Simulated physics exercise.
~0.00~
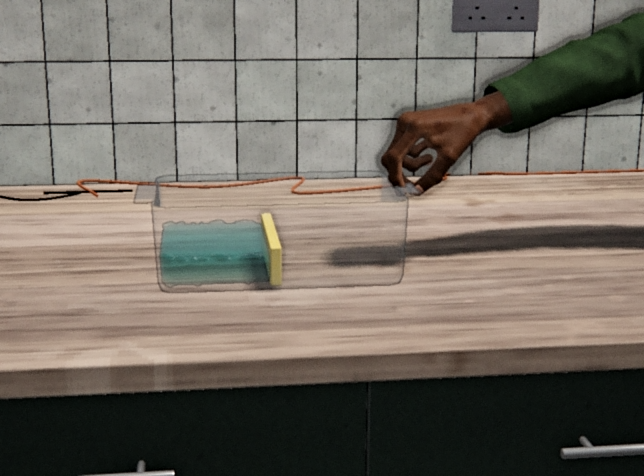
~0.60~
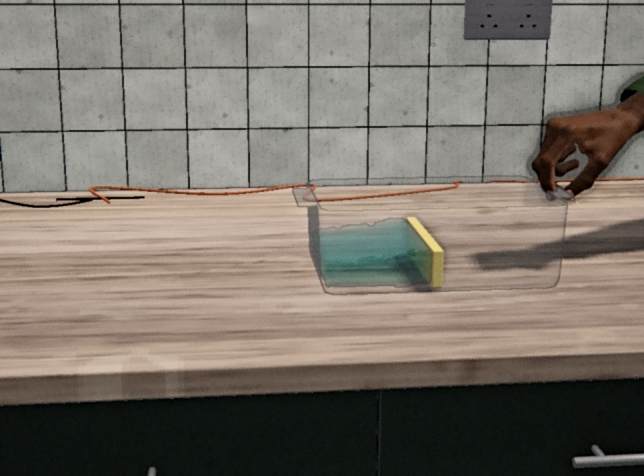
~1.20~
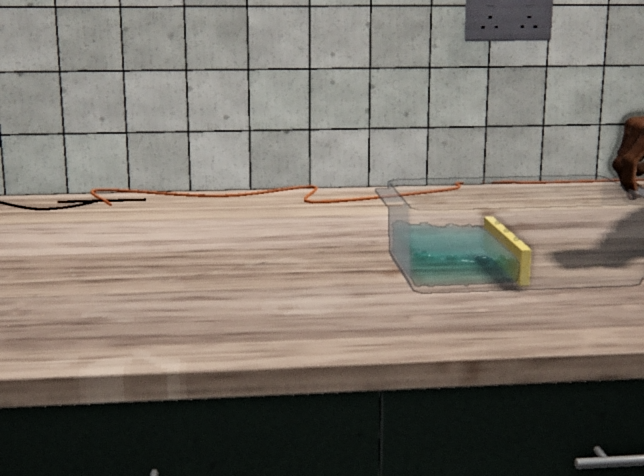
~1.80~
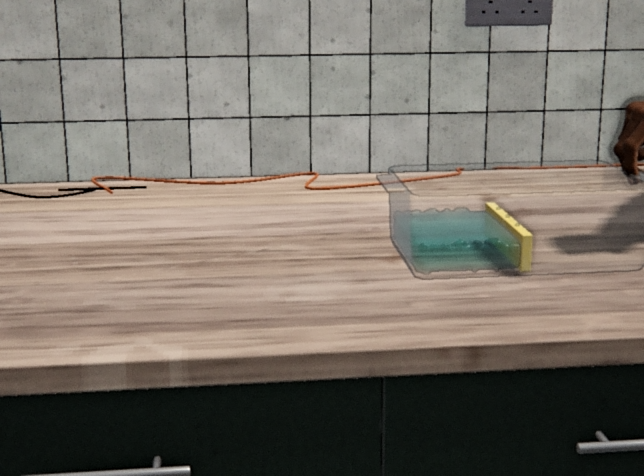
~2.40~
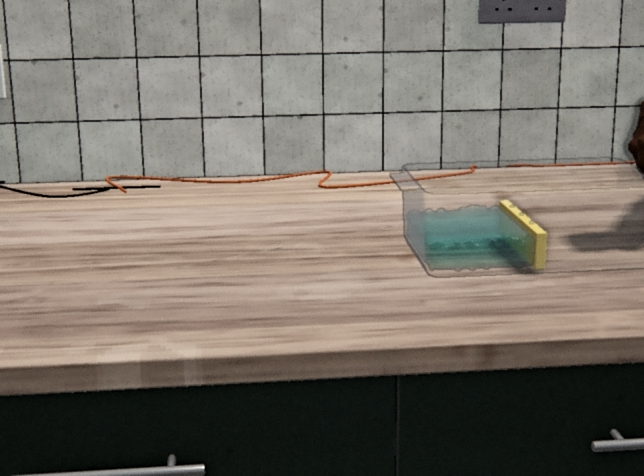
To begin with, a clear oblong tub sits on a wooden counter before a tiled wall, with blue-green water held left of a low yellow divider and the right side empty. A hand in a green sleeve grips the tub's right end and pulls it to the right. The water slides along with it, its surface rippling, while the divider stays upright. The tub then comes to rest farther right, the hand still near its right end at the edge of view. Finally, almost all the water remains left of the divider, with none spilled on the counter.
